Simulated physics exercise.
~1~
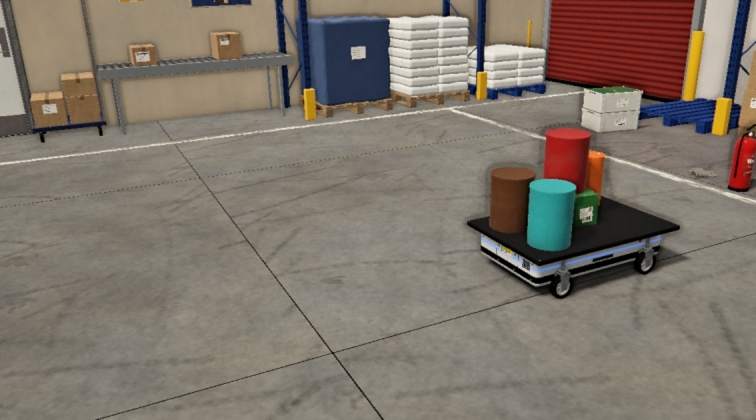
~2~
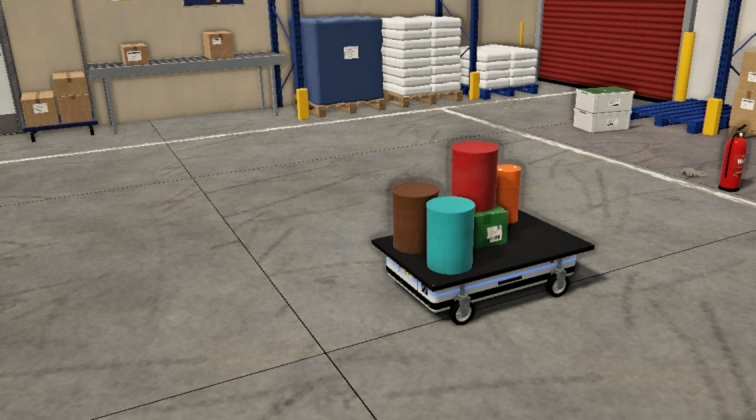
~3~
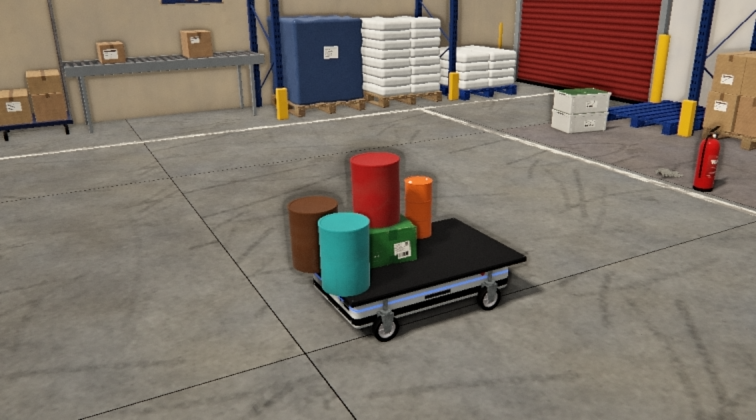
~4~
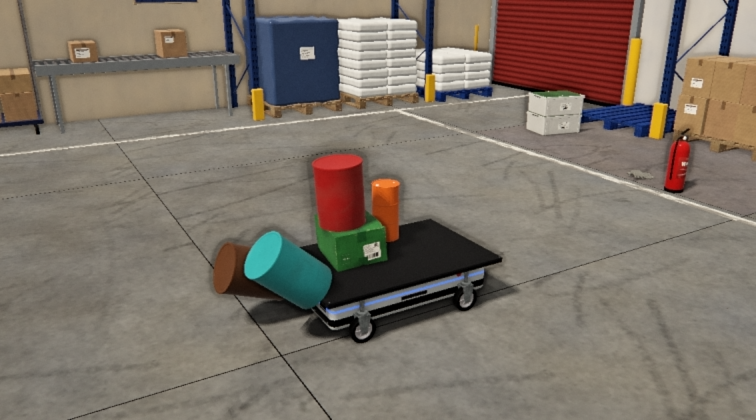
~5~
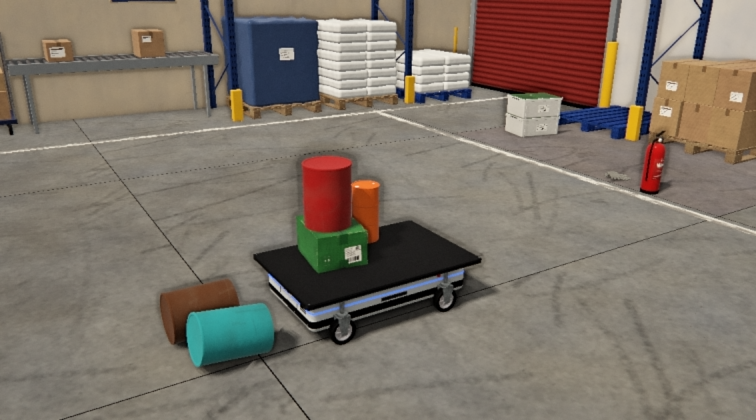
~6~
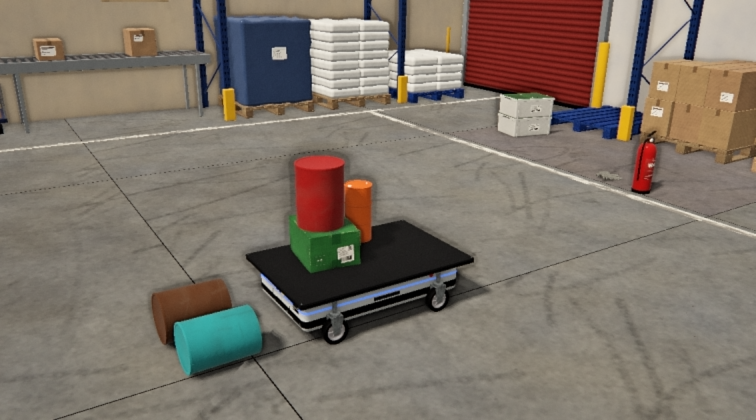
In a warehouse with a red roller door, pallets and a conveyor along the back, a flat black cart carries a red pail, a brown pail, a turquoise pail, an orange canister and a green parcel. The cart rolls left across the concrete floor, its load upright at first. As it slows, the items slide toward the left end of the deck. The brown and turquoise pails tip over the bare edge and drop to the floor. The cart comes to rest with both lying on their sides beside it, while the red pail, canister and parcel remain aboard.
